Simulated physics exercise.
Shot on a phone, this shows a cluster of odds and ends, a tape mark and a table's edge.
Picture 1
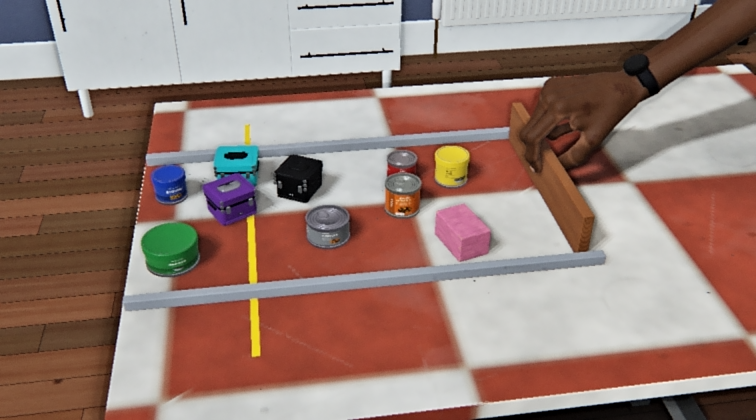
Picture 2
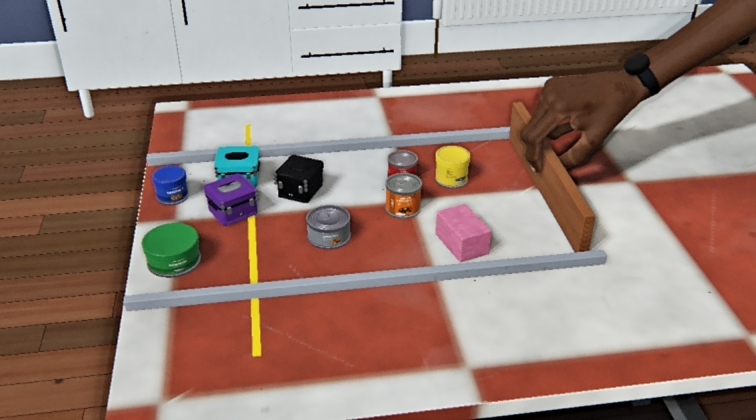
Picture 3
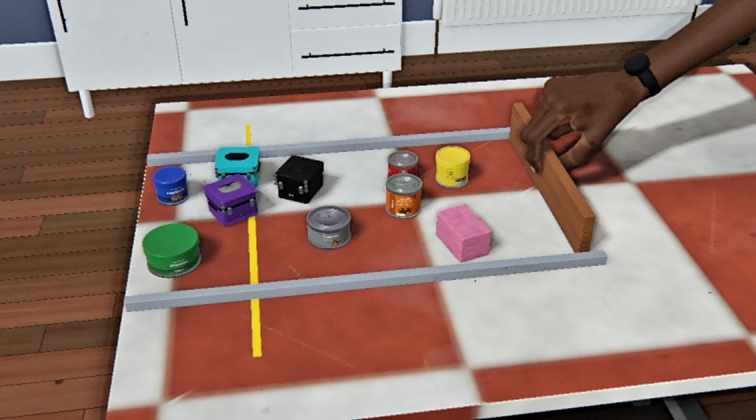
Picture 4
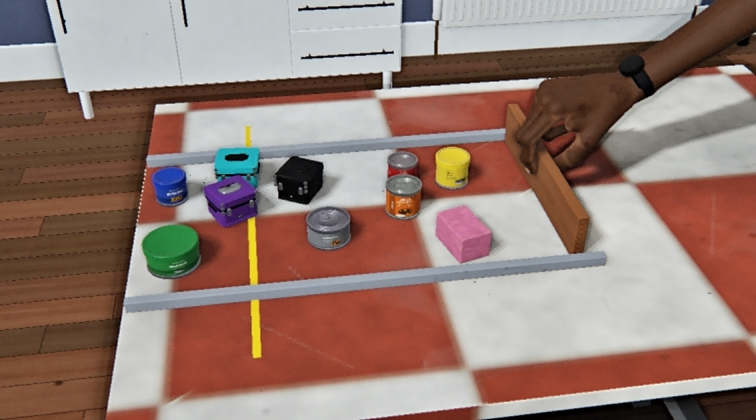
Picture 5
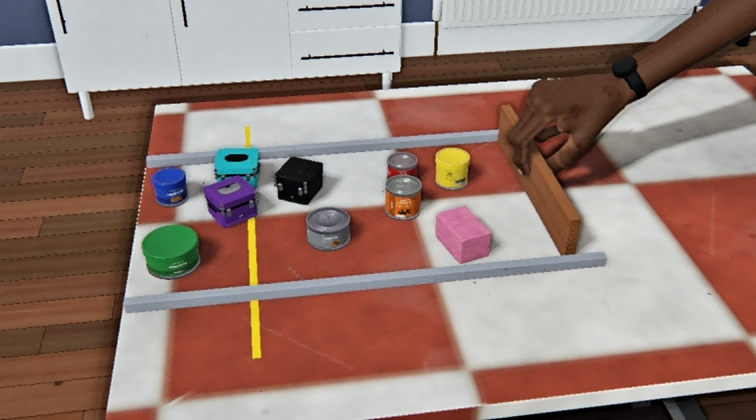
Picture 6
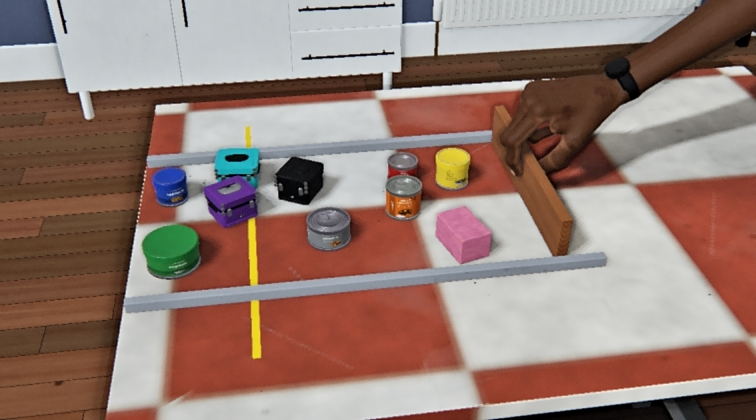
A hand slid a wooden board a short way left between two grey rails on a checkered table, while the tins, cases and pink block ahead of it stayed still around the yellow tape.
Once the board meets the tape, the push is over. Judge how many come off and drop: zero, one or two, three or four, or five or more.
Zero come off.
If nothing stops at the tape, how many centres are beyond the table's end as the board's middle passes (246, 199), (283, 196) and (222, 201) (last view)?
In order, that gives 0, then 0, then 1.
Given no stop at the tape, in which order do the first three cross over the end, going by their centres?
They are the blue tin, then the turquoise case, then the purple case.
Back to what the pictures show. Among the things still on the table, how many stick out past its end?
0, I think.
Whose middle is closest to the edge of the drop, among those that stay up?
Result: The blue tin.
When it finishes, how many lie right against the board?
In total, 4.
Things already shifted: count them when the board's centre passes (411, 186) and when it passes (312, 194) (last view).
Tally: First 4; then 8.
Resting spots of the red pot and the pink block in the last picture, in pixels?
About (235, 171), and about (235, 254).
Early on, none off yet; blue tin at rest near (171, 187); green pot at rest near (172, 252); purple case at rest near (232, 202).
A while later, none off yet; blue tin at rest near (171, 187); green pot at rest near (172, 252); purple case travelled a little near (210, 208).
Finally, the number that fall off is zero.
